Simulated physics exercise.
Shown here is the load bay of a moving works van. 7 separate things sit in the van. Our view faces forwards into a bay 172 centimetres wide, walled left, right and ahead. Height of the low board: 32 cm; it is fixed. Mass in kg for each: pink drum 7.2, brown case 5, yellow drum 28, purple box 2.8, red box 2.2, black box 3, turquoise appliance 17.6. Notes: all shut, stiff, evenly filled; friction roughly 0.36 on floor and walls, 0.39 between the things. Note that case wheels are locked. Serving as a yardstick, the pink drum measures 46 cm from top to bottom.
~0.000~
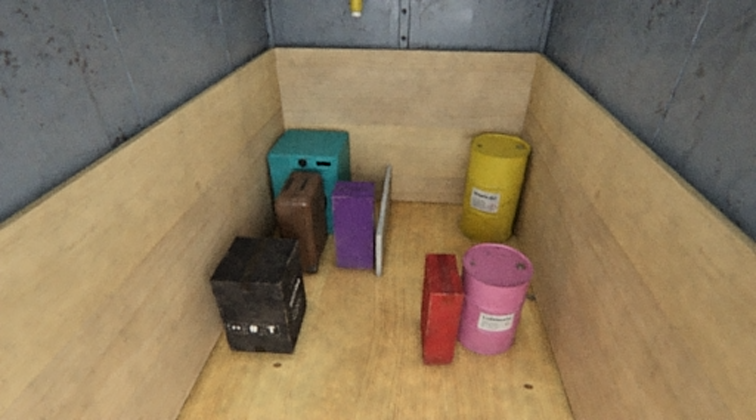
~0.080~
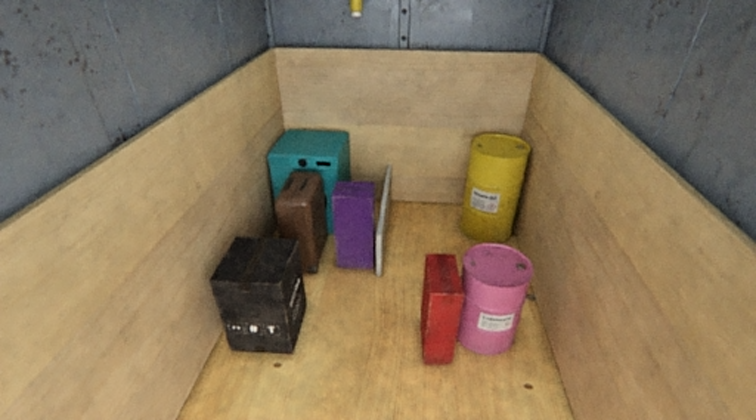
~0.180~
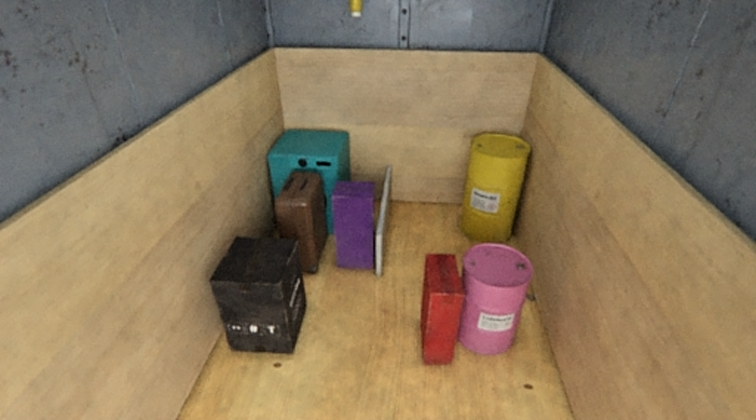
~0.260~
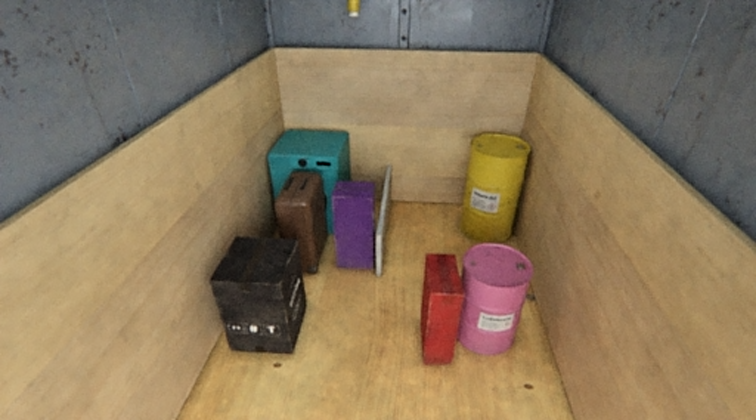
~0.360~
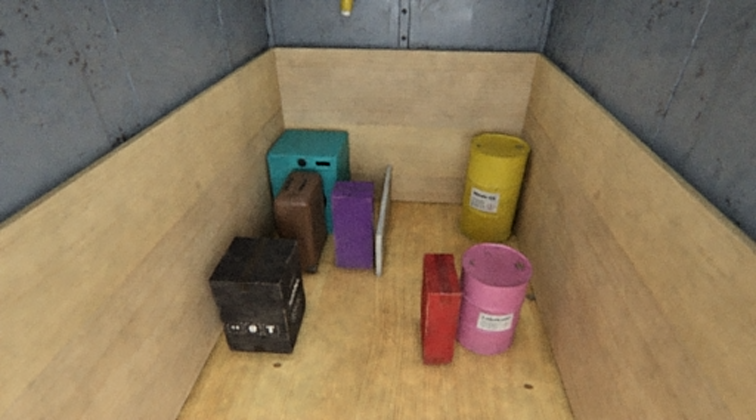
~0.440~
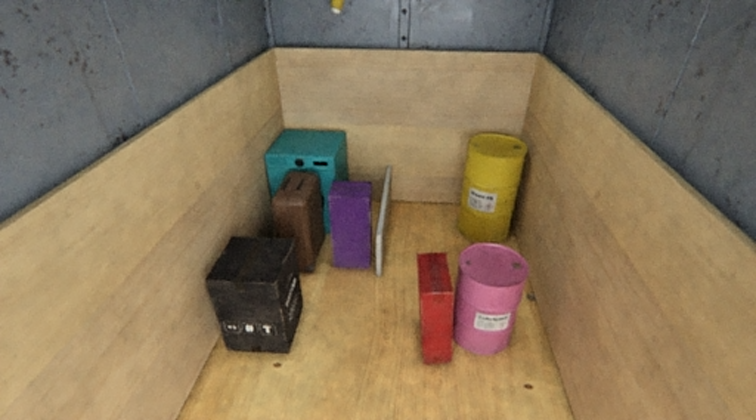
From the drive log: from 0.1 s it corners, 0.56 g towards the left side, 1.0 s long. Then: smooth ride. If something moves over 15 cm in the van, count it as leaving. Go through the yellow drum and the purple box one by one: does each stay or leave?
At the end, my guess is the yellow drum wanders off; my guess is the purple box wanders off.
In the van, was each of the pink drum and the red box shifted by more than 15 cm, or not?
First the pink drum: It departs its position; then the red box: It departs its position.
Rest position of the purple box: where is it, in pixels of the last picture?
Around pixel (307, 224).
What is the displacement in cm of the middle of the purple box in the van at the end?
Start to finish, roughly 30 cm.
After 0.54 s, load feels 0.56 g left; purple box moved 6 cm near (346, 226); yellow drum moved 6 cm near (484, 189); red box 12° off upright.
After 0.74 s, load feels 0.56 g left; purple box moved 20 cm near (324, 224); yellow drum moved 19 cm near (464, 188); red box 48° off upright.
After 0.84 s, load feels 0.56 g left; purple box moved 29 cm near (308, 223); yellow drum moved 28 cm near (450, 187); red box on its side.
After 0.94 s, load feels 0.37 g left; yellow drum moved 40 cm near (434, 186); purple box moved 30 cm near (307, 224); red box on its side.
In the end (1.7 s), toppled in the van, red box; not toppled but over 15 cm from the start, pink drum, brown case, yellow drum and purple box; the other 2 under 15 cm from the start. In the last view, yellow drum near (417, 186), purple box near (307, 224).
